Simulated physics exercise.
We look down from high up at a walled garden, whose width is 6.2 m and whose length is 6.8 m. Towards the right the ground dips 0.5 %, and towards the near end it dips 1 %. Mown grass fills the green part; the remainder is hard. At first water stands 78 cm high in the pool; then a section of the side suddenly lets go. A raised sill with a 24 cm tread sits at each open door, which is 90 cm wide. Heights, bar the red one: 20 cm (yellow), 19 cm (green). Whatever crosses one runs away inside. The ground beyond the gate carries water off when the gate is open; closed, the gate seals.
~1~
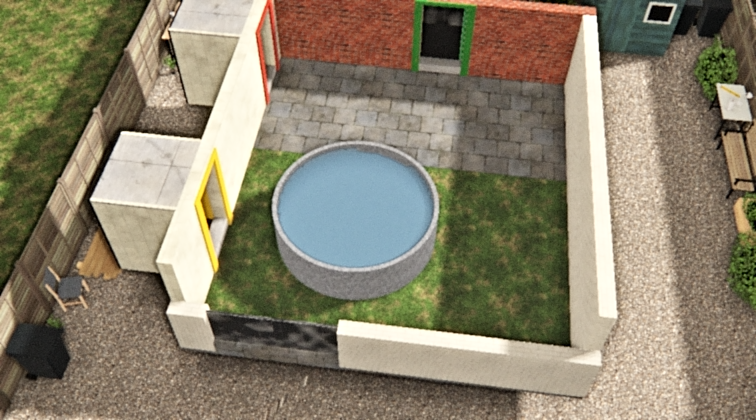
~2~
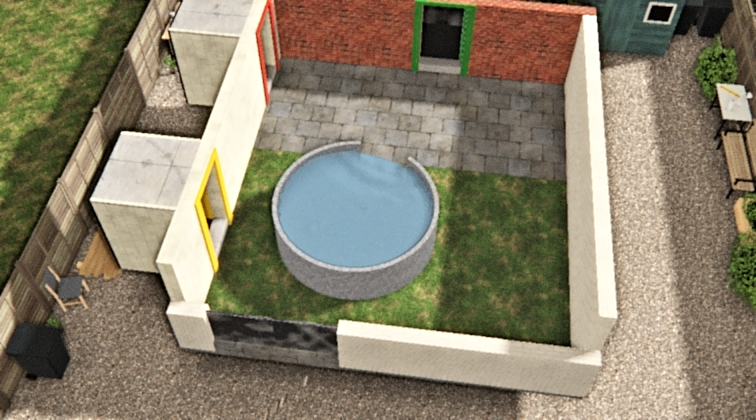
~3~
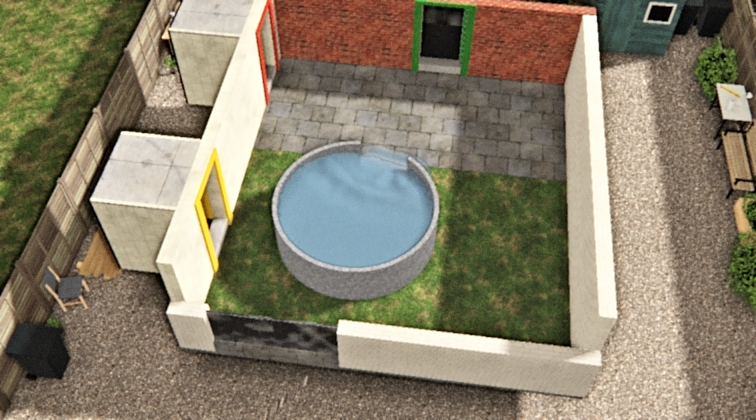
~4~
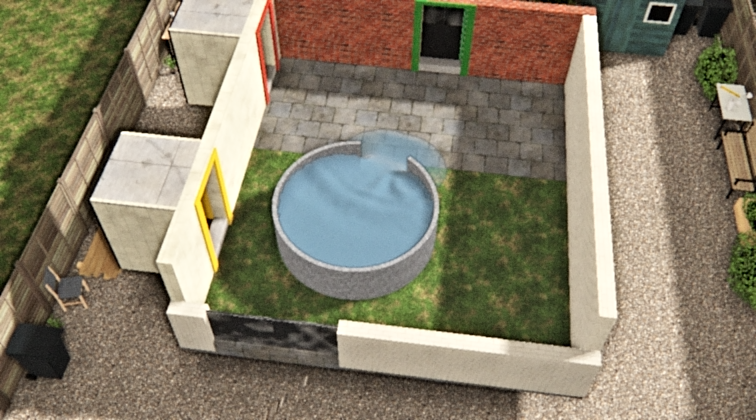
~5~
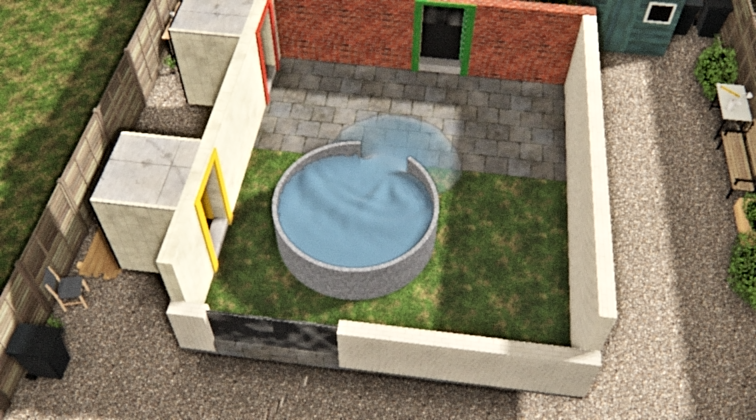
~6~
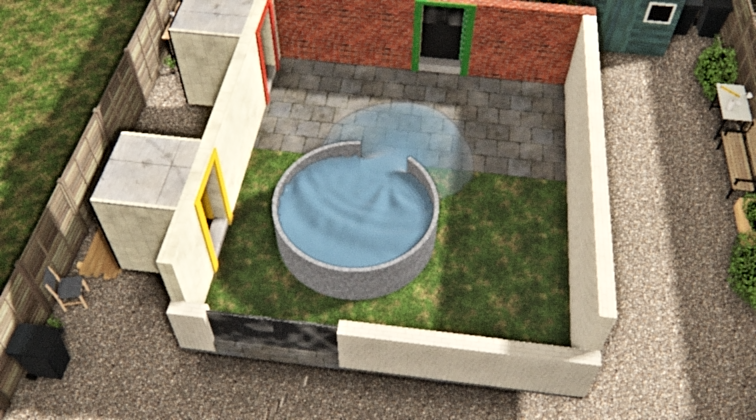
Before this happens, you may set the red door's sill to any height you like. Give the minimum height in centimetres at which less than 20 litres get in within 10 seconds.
15 cm.
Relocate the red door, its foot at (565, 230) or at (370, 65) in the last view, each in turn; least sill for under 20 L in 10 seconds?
You'd want about 7.0 cm there first, then about 22 cm.
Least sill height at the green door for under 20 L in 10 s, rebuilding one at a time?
For green: Close to 26 cm.
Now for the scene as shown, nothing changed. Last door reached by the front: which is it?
Last door: Yellow.
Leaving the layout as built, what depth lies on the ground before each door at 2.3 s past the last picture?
Yellow door: 0 cm; red door: 19 cm; green door: 27 cm.
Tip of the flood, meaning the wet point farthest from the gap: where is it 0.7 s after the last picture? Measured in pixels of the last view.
Around (494, 82).
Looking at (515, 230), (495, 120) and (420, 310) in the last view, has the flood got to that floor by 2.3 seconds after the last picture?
Untouched; soaked; untouched.
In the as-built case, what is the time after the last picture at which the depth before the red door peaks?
At roughly 2.8 s.
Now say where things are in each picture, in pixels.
In the first picture, the pool at (356, 205) is whole and still, 78 cm deep; the red door at (267, 48) is dry.
In the second picture, water pours out on the far side and has run 0.3 m, to a hidden place; about 9 cm deep outside, 78 cm at the back.
In the third picture, the gap is on the far side, the front 0.7 m out at a hidden place; the back of the pool holds 78 cm.
In the fourth picture, water pours out on the far side and has run 1.2 m, to (422, 141); about 10 cm deep outside, 78 cm at the back.
In the fifth picture, the gap is on the far side, the front 1.7 m out at (424, 123); the back of the pool holds 78 cm.
In the sixth picture, the front is at (420, 106), 2.1 m from the gap on the far side; 4.9 m2 of floor is wet, 78 cm left at the back; 1.9 m in a straight line remain to the red door at (267, 48).
Then, 0.7 s after the last picture water covers 35 % of the floor, deepest (41 cm) near (386, 174); it has not reached the red door.
Then, 2.3 s after the last picture water covers 50 % of the floor, deepest (38 cm) near (562, 88); 19 cm at the red door, 1 litre in over its 16 cm sill.
Then, 9.3 s after the last picture water covers 100 % of the floor, deepest (16 cm) near (325, 344); 9 cm at the red door, 13 litres in over its 16 cm sill.
At the red door as built, the water peaked near 19 cm, 2.7 s after the last picture.
With a sill of 13.5 cm, 31 litres would have come in within the 10 s; with 18.5 cm, 5 litres. So under 20 litres takes about 15 cm.
